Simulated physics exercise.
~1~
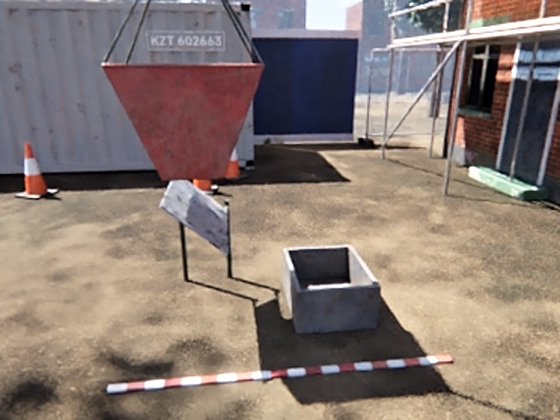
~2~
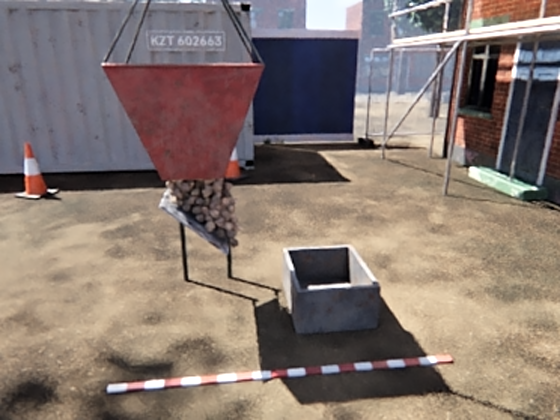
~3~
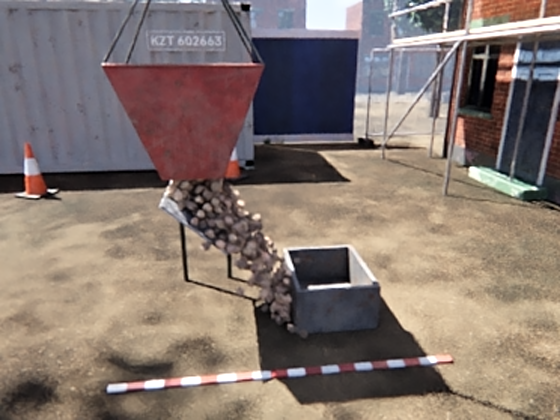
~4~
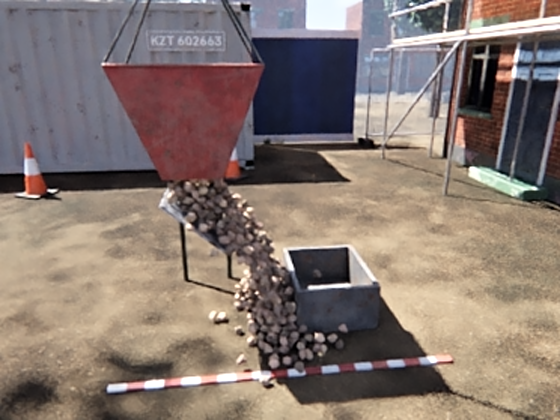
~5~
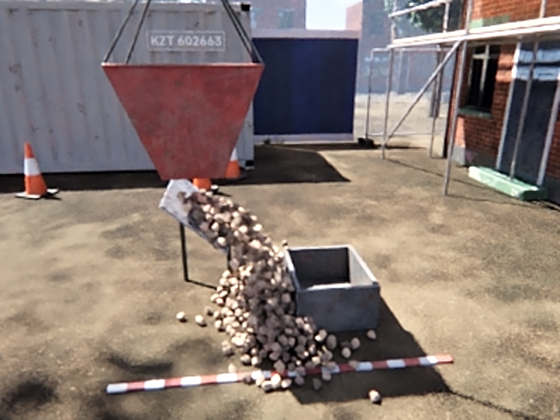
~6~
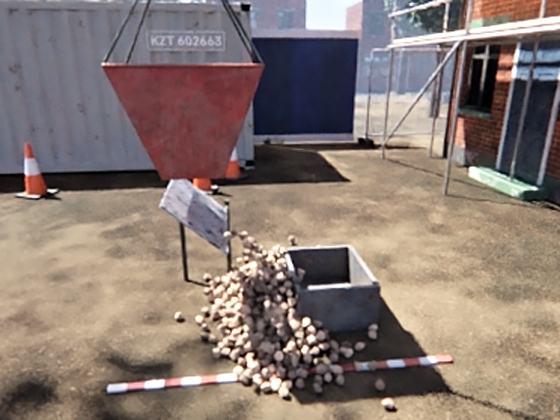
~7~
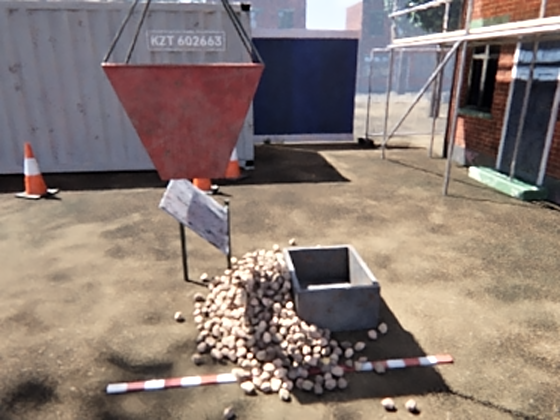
Pale stones pouring from a hanging red hopper, sliding down a tilted plate and heaping against the left side of an empty bin.
